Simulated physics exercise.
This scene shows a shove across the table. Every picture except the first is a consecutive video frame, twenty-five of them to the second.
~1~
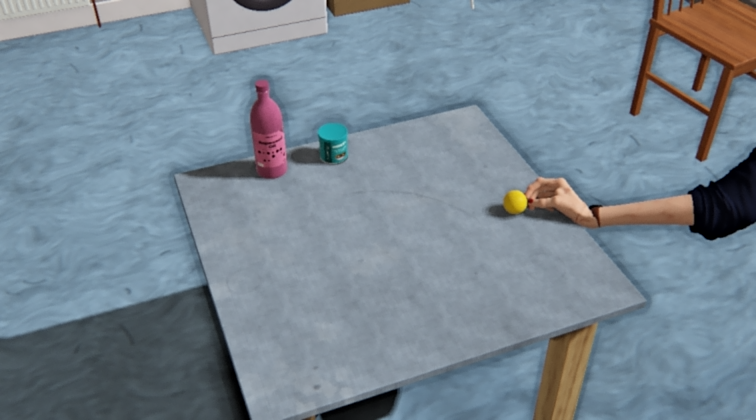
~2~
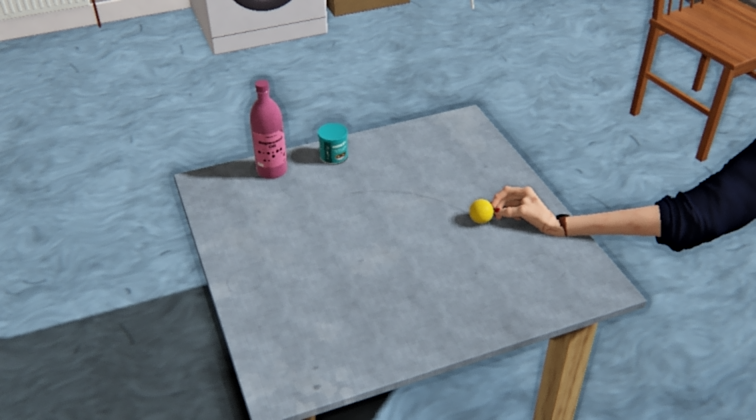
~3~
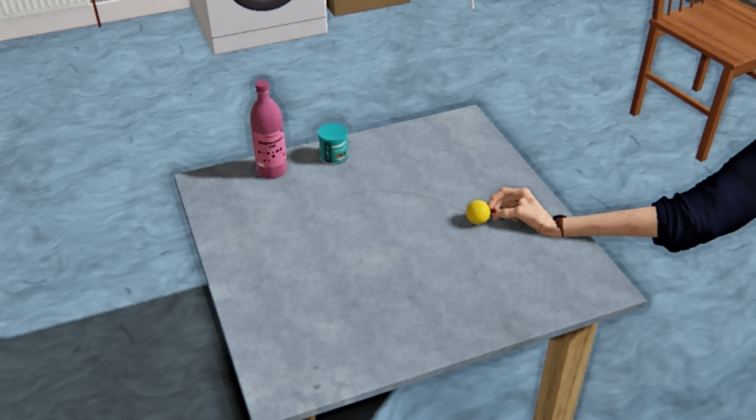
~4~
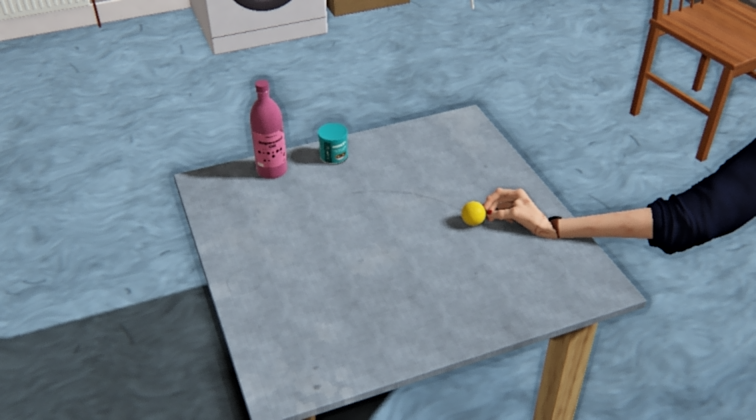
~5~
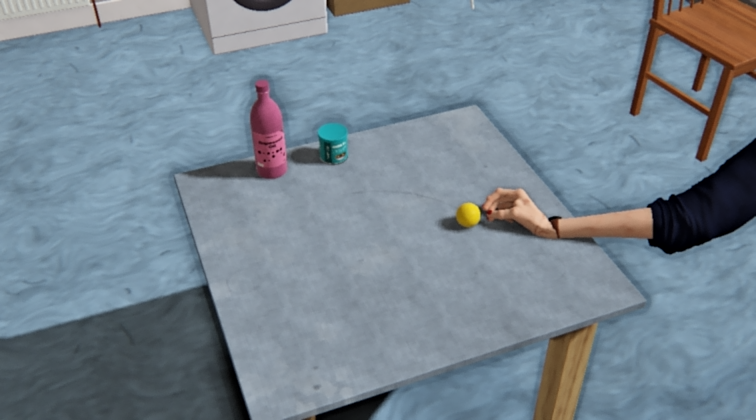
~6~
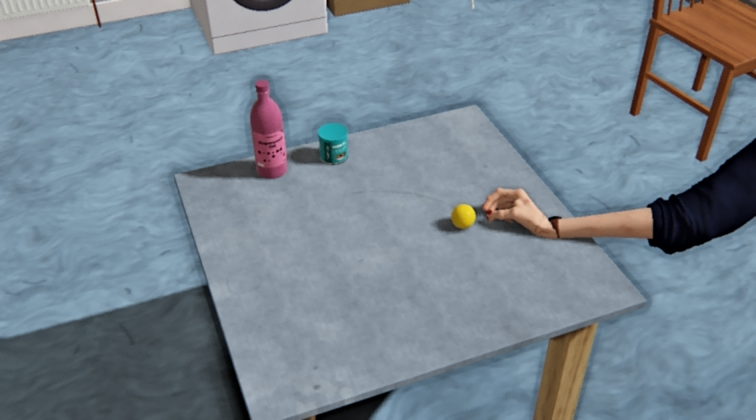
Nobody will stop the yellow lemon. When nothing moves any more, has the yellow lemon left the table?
No, it is still on the table.
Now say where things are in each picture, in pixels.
Under the hand; yellow lemon (515, 202), in the first picture.
Under the hand; yellow lemon (481, 212), in the second picture.
Under the hand; yellow lemon (478, 212), in the third picture.
Yellow lemon (473, 214), in the fourth picture.
Yellow lemon (468, 215), in the fifth picture.
Yellow lemon (463, 217) displaced a little, in the sixth picture.
Then, 0.10 s past the last view, yellow lemon displaced about its own width near (452, 220).
Then, 0.30 s past the last view, yellow lemon displaced well along near (432, 225).
Then, 0.40 s past the last view, yellow lemon displaced well along near (424, 227).
Then, 0.70 s past the last view, yellow lemon displaced well along near (408, 232).
Finally, moved from the start, yellow lemon. Final places as the last picture's camera would see them, yellow lemon near (404, 233).
